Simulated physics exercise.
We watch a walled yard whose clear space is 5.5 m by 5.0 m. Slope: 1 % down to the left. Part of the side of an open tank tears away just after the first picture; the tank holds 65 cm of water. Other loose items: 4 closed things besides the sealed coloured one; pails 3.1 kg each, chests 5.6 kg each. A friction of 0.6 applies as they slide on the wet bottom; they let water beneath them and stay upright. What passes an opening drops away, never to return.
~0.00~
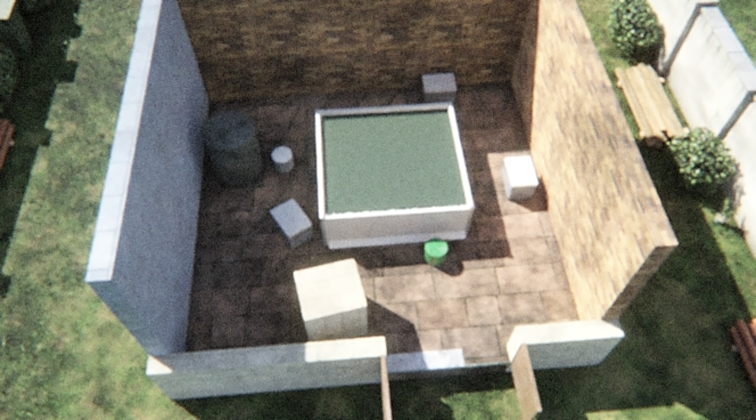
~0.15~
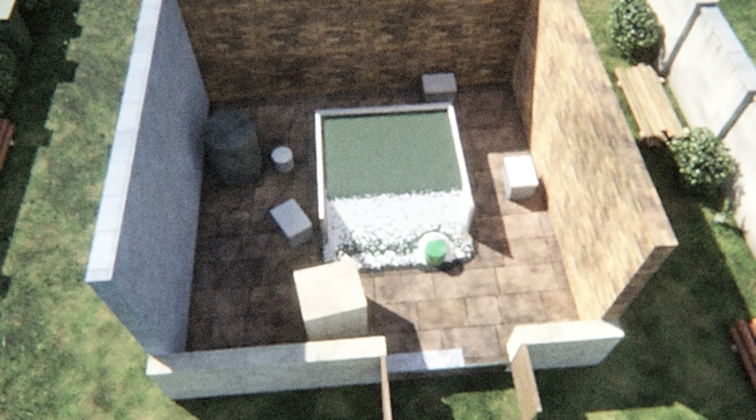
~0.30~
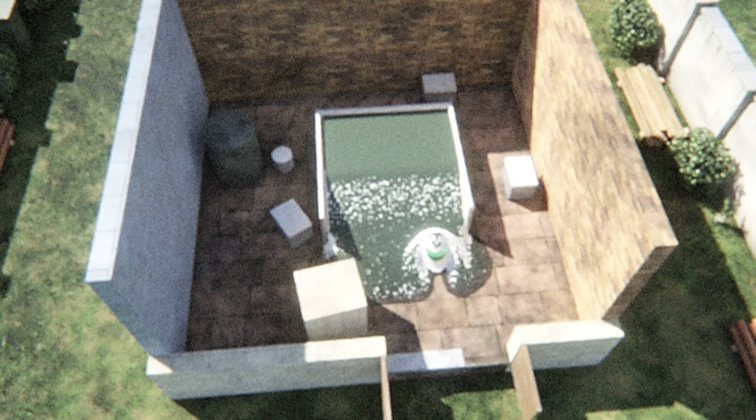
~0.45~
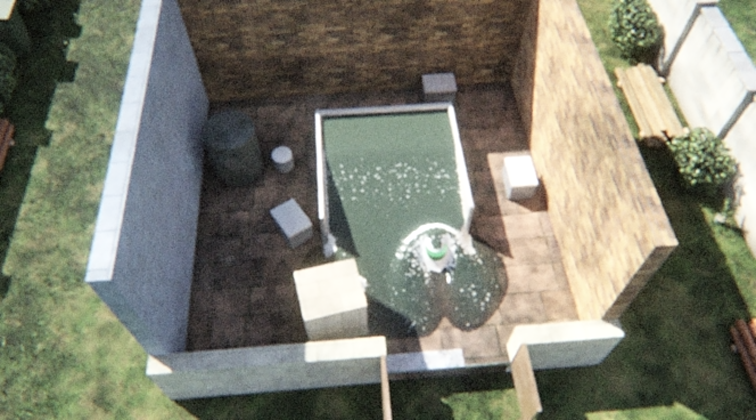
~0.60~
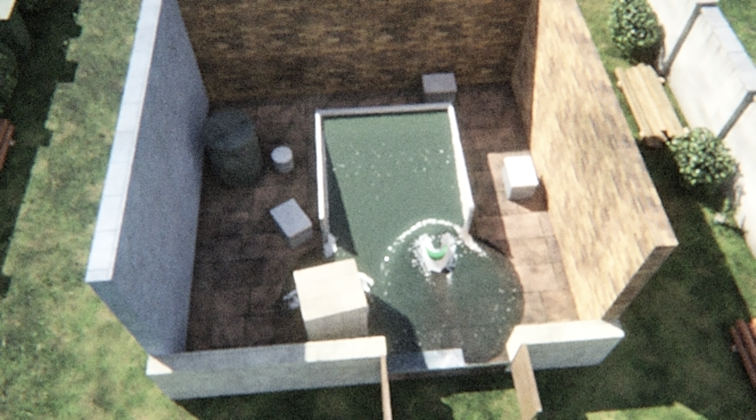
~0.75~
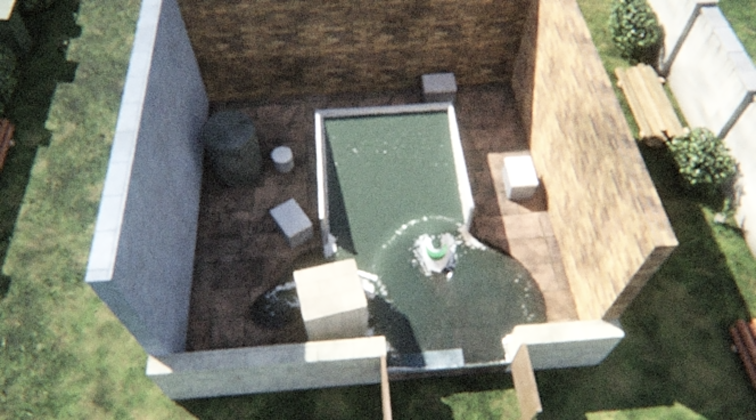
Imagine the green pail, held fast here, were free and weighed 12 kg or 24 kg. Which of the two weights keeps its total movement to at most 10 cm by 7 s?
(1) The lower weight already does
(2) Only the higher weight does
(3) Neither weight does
Neither weight does (3).
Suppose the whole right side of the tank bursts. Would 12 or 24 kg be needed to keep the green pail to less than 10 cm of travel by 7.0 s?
With that failure, the small mass keeps it.
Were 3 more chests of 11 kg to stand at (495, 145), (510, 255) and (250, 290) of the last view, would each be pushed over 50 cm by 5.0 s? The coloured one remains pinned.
Order as listed: Inside the limit, outside the limit, outside the limit.
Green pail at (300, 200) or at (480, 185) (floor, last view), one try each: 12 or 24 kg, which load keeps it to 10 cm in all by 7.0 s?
First spot: Light mass works; second spot: Light mass works.
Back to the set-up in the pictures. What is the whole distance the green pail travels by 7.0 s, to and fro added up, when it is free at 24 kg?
About 150 cm.
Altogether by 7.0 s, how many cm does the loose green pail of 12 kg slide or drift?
Around 150 cm in total.
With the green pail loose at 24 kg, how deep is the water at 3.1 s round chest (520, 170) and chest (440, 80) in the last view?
Some 4 cm at the first, some 0 cm at the second.
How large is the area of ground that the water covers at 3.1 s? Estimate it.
Close to 18 m2, I'd say.
After 1.4 s the green pail would be gone out with 12 kg and 130 cm from its start with 24 kg; 12 cm of water round it then.
After 3.1 s the green pail would be gone out with 12 kg and gone out with 24 kg.
After 4.9 s the green pail would be gone out with 12 kg and gone out with 24 kg.
After 7.0 s the green pail would be gone out with 12 kg and gone out with 24 kg.
